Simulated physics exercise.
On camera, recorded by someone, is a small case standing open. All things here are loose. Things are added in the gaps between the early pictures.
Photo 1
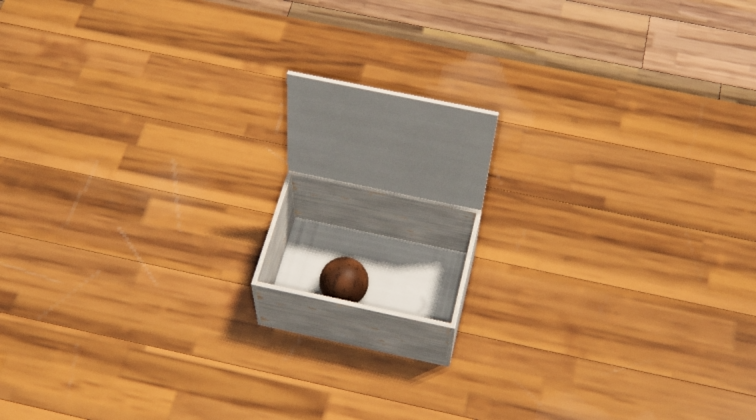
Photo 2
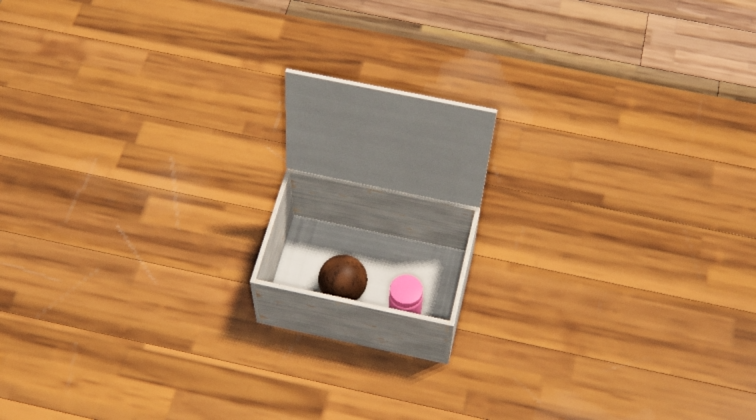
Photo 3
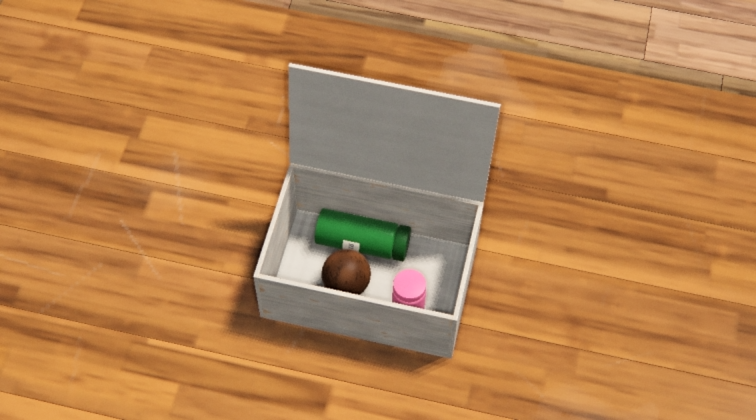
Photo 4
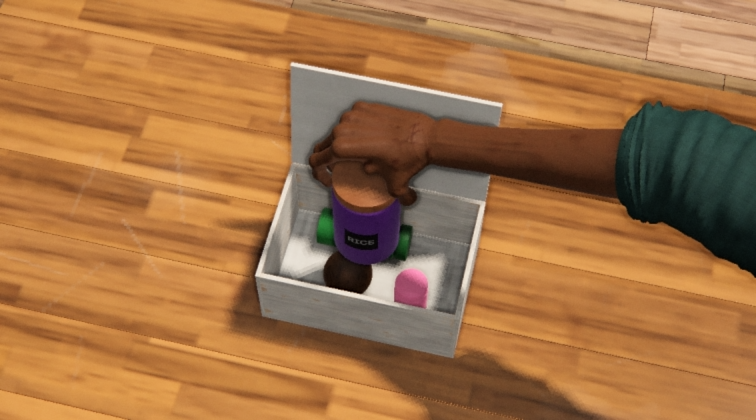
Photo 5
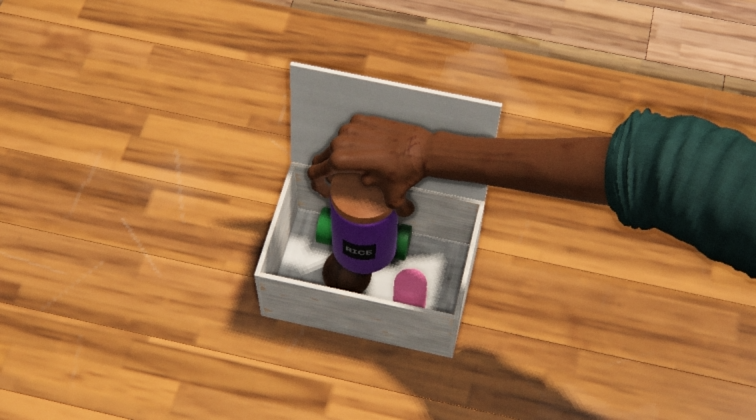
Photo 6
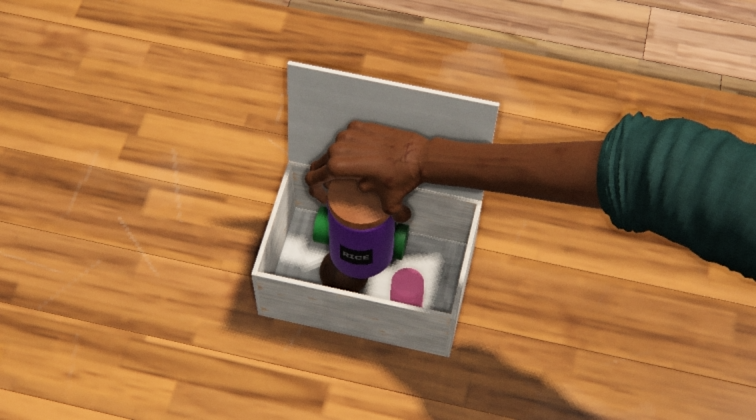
On a wooden floor, an open case holding a brown ball gains a pink shaker, then a green cylinder, before a hand lowers a purple jar.
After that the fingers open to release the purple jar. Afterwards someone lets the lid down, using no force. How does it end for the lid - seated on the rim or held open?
So the box gets shut in the end.
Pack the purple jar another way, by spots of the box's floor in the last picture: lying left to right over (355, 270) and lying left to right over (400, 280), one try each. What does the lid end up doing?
The first attempt leaves the lid partly open, while the second leaves it fully closed.
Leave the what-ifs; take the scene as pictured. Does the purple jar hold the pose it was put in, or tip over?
Result: It leans over.
Then, 0.50 s after the last picture, purple jar on its side near (398, 273); brown ball rolled about its own width; pink shaker tipped 5° from how it was.
Then, 1.60 s after the last picture, lid 56° above the rim; purple jar on its side near (396, 276); brown ball rolled about its own width; pink shaker slid about its own width.
At rest, lid shut; tipped over in the box, purple jar; moved from the start, brown ball; the other 2 in place. Seen from the same camera at the end, purple jar near (396, 276).
